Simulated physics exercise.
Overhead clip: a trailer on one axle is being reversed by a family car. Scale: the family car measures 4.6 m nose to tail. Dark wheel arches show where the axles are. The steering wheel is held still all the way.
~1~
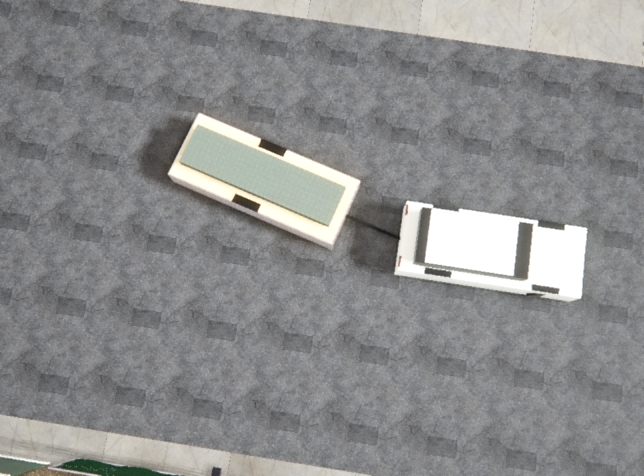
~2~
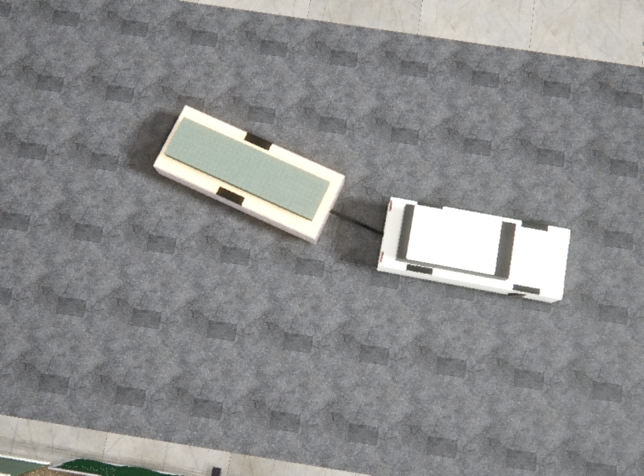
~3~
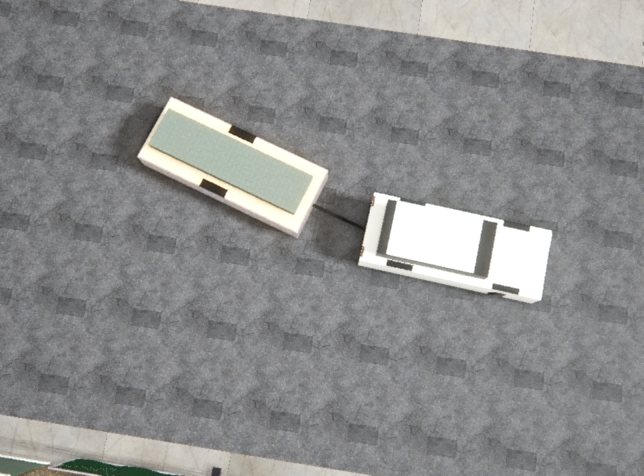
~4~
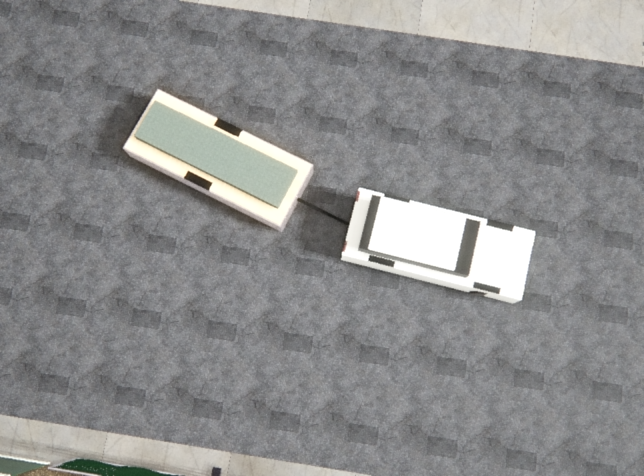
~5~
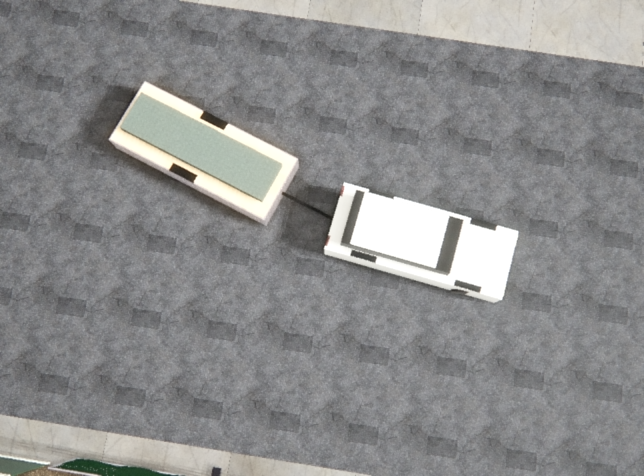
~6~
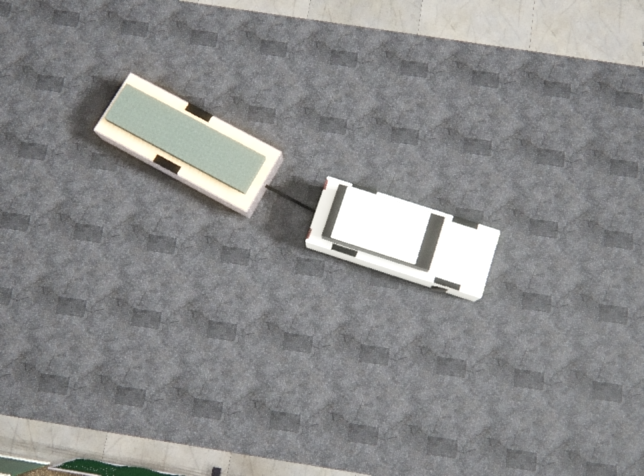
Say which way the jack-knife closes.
To the right-hand side of the car.
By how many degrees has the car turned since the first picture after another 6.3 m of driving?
Some 36°.
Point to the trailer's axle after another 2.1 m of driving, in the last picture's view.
Near (116, 101).
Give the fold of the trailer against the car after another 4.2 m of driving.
About 10° to the car's right.
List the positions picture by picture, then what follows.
Car's middle (499, 246), trailer's axle (260, 175); tail 15° to the car's left; front wheels 11° left, in the first picture.
Car's middle (481, 245), trailer's axle (244, 169); tail 14° to the car's left, in the second picture.
Car's middle (462, 243), trailer's axle (228, 161); tail 13° to the car's left, in the third picture.
Car's middle (444, 240), trailer's axle (213, 154); tail 12° to the car's left, in the fourth picture.
Car's middle (426, 237), trailer's axle (199, 147); tail 12° to the car's left, in the fifth picture.
Car's middle (407, 233), trailer's axle (183, 138); tail 10° to the car's left, in the sixth picture.
After another 2.1 m, the tail is 3° to the car's left, the car has turned 18° and the trailer's axle is at (116, 101) of the last picture.
After another 4.2 m, the tail is 9° to the car's right, the car has turned 26° and the trailer's axle is at (50, 65) of the last picture.
After another 6.3 m, the tail is 29° to the car's right, the car has turned 35° and the trailer's axle is out of the picture.
After another 8.4 m, the tail is 60° to the car's right, the car has turned 44° and the trailer's axle is out of the picture; it has jack-knifed.
